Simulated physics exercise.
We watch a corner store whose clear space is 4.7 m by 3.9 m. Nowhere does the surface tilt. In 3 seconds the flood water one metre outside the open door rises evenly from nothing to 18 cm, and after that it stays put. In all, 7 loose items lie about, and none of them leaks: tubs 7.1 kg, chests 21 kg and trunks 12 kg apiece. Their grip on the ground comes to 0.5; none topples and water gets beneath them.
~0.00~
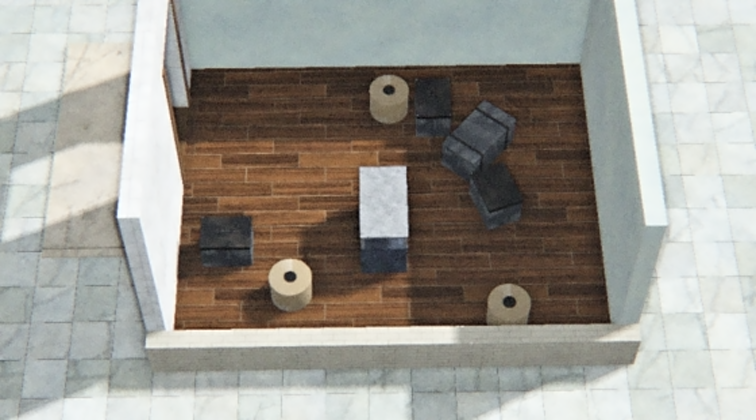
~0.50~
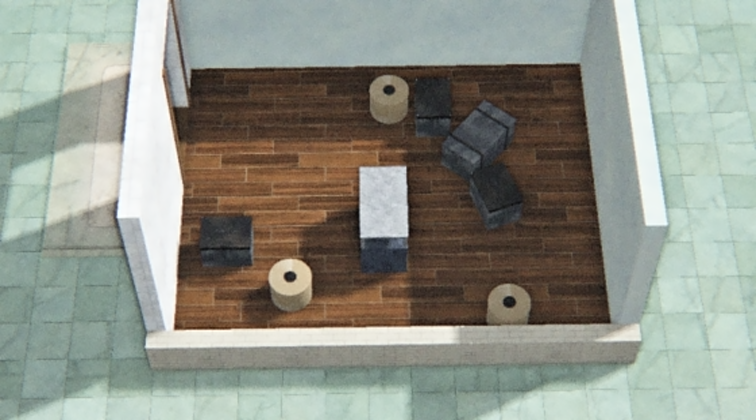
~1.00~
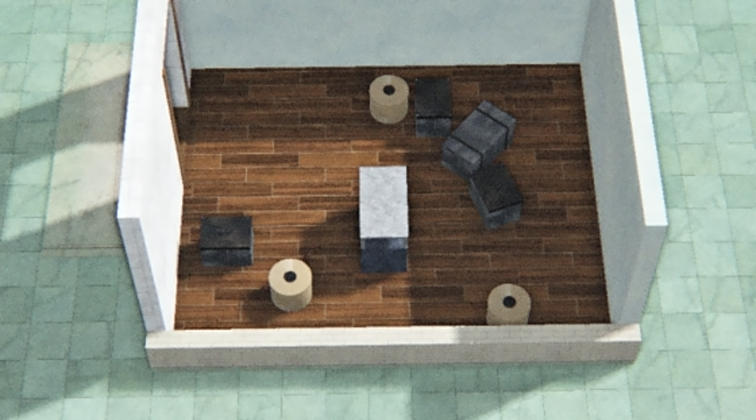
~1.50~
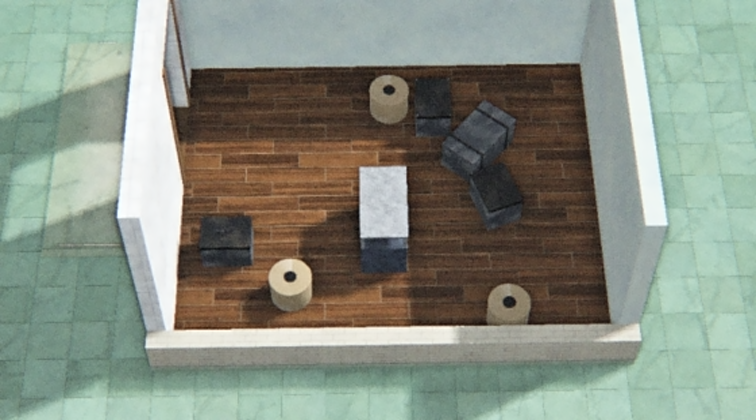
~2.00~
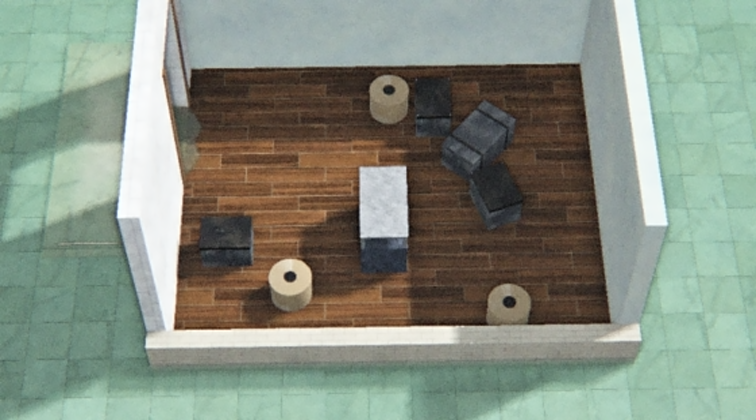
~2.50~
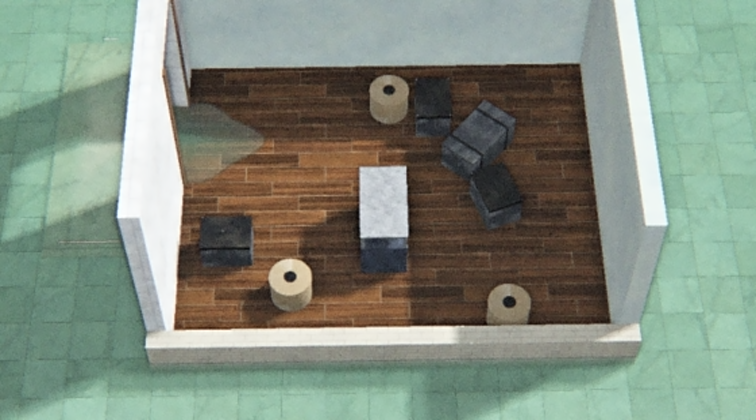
In a small store with a wooden floor, dark chests and pale round tubs stood still while the paving outside turned from whitish to green, and then a thin sheet of water spread in from the left doorway.
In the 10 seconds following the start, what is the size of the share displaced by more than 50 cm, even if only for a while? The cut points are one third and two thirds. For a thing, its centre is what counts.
Below one third.
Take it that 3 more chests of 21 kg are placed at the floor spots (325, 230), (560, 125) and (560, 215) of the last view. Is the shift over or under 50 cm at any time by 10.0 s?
Result, in listed order: Not exceeded / not exceeded / not exceeded.
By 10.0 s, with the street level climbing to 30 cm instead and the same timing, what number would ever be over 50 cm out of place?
Count under that change: 5.
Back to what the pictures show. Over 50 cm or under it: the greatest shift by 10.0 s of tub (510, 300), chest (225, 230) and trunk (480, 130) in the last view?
Order as asked - a smaller shift, a smaller shift, a bigger shift.
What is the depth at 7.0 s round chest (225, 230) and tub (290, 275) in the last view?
I'd put it at 1 cm and 2 cm respectively.
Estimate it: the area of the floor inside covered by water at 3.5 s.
I'd put it close to 3.5 m2.
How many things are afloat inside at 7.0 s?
Then: 2.
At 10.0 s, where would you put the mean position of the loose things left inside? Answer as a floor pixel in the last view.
Mean position approx. (448, 214).
After 3.5 s 0 of 7 are over 50 cm from their spots; 0 afloat.
After 4.5 s 0 of 7 are over 50 cm from their spots; 0 afloat.
After 7.0 s 1 of 7 are over 50 cm from their spots; 2 afloat.
After 10.0 s 2 of 7 are over 50 cm from their spots, and 2 have been at some point; 2 afloat.
